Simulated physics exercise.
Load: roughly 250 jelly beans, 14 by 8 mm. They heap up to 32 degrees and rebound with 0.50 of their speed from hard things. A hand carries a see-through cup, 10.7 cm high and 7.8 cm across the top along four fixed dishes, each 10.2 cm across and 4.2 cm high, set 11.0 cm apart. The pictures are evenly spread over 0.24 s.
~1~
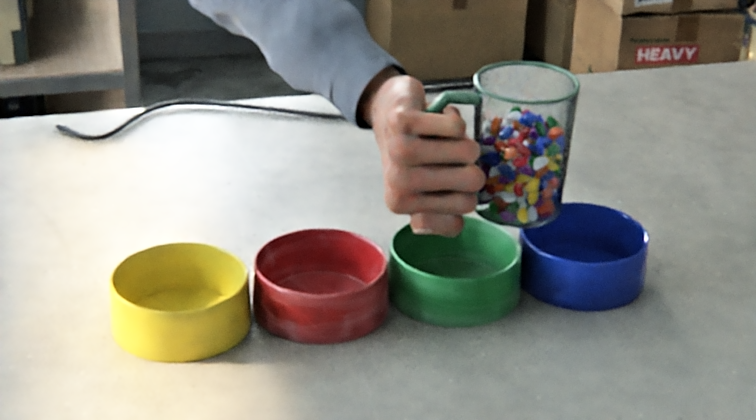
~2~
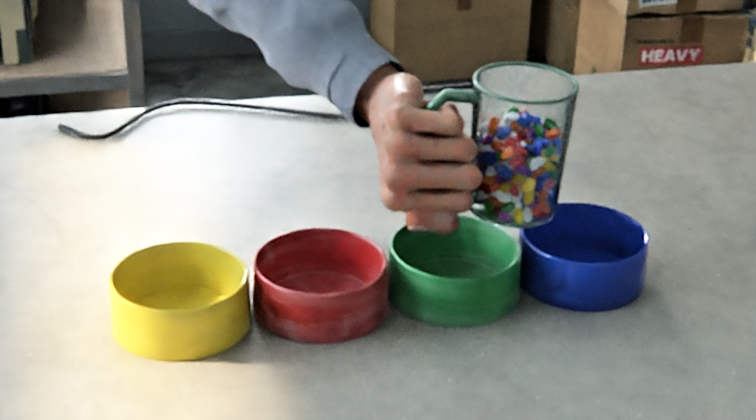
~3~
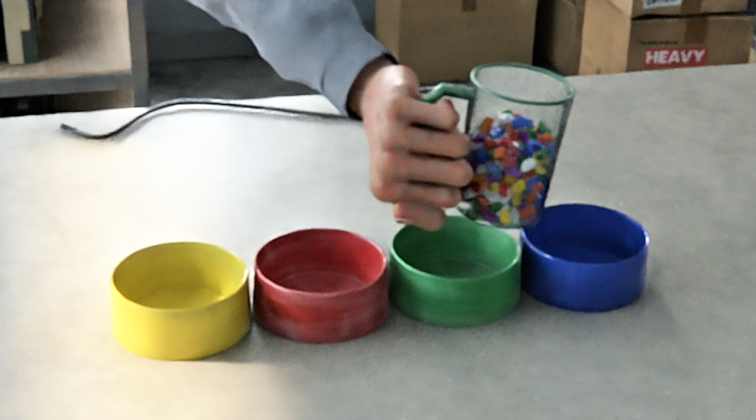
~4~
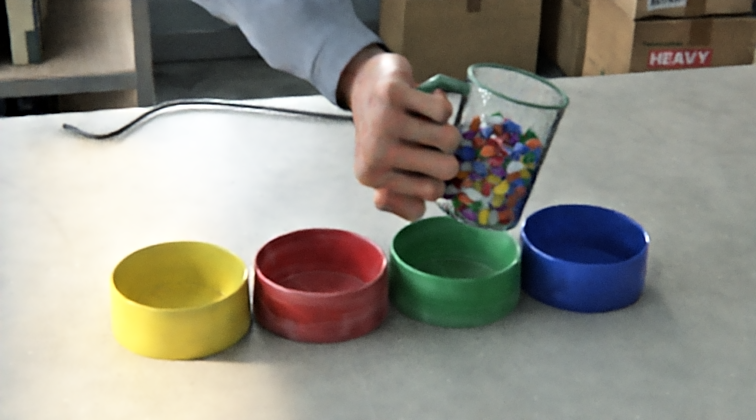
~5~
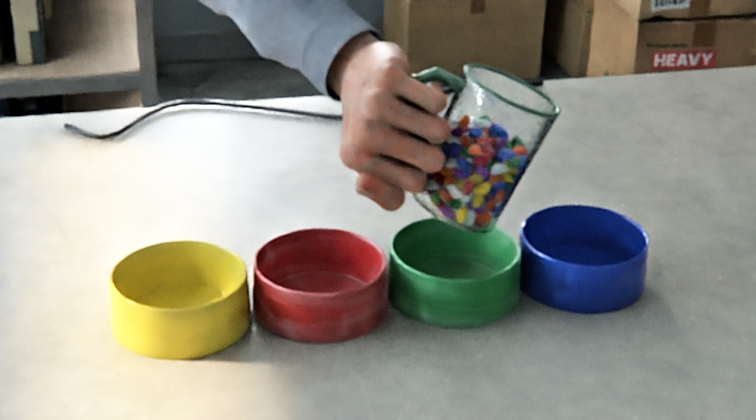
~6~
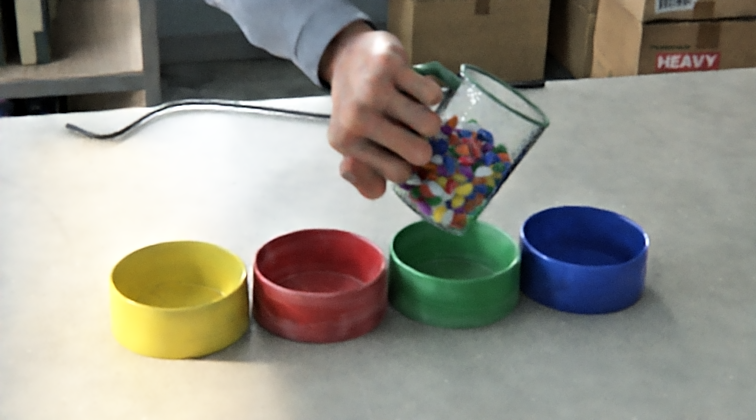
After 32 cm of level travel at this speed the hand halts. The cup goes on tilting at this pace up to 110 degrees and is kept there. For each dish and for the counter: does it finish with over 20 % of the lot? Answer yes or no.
Red: Yes, blue: No, green: No, yellow: Yes, counter: No.
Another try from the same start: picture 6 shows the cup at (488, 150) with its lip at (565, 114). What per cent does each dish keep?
Red 30, blue 0, green 60, yellow 0.
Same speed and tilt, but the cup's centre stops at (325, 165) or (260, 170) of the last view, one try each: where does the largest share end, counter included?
The winner: Green, then red.
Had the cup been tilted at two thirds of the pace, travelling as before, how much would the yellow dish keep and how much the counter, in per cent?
Then: Yellow 70, counter 10.
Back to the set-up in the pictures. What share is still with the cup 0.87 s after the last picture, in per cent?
Roughly 35 per cent.
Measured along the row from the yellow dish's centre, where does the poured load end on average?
About 8 cm to its right.
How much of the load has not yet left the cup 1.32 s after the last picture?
Some 10 per cent of the load.
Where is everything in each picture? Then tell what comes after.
The first frame shows cup at (522, 146), tilt 0 degrees, lip at (575, 78), moved 0.0 cm; middle of the pieces at (521, 162); blue dish at (584, 233); green dish at (456, 246); red dish at (321, 261); yellow dish at (179, 276).
The second frame shows cup at (519, 146), tilt 2 degrees, lip at (574, 80), moved 0.2 cm; middle of the pieces at (518, 163).
The third frame shows cup at (510, 147), tilt 7 degrees, lip at (570, 85), moved 0.9 cm; middle of the pieces at (508, 164).
The fourth frame shows cup at (497, 149), tilt 15 degrees, lip at (564, 94), moved 2.0 cm; middle of the pieces at (491, 166).
The fifth frame shows cup at (482, 150), tilt 23 degrees, lip at (555, 105), moved 3.2 cm; middle of the pieces at (474, 168).
The sixth frame shows cup at (467, 152), tilt 31 degrees, lip at (545, 117), moved 4.4 cm; middle of the pieces at (456, 169); blue dish at (584, 236); green dish at (455, 248); red dish at (320, 261); yellow dish at (178, 274).
Then, 0.52 s after the last picture, tilt 110 degrees; cup holds 90 %, red 5 %, green 5 %.
Then, 0.87 s after the last picture, tilt 110 degrees; cup holds 35 %, red 60 %, green 5 %.
Then, 1.32 s after the last picture, tilt 110 degrees; cup holds 10 %, red 60 %, green 5 %, yellow 15 %.
In the end, red 60 %, blue 0 %, green 5 %, yellow 30 %, counter 5 %.
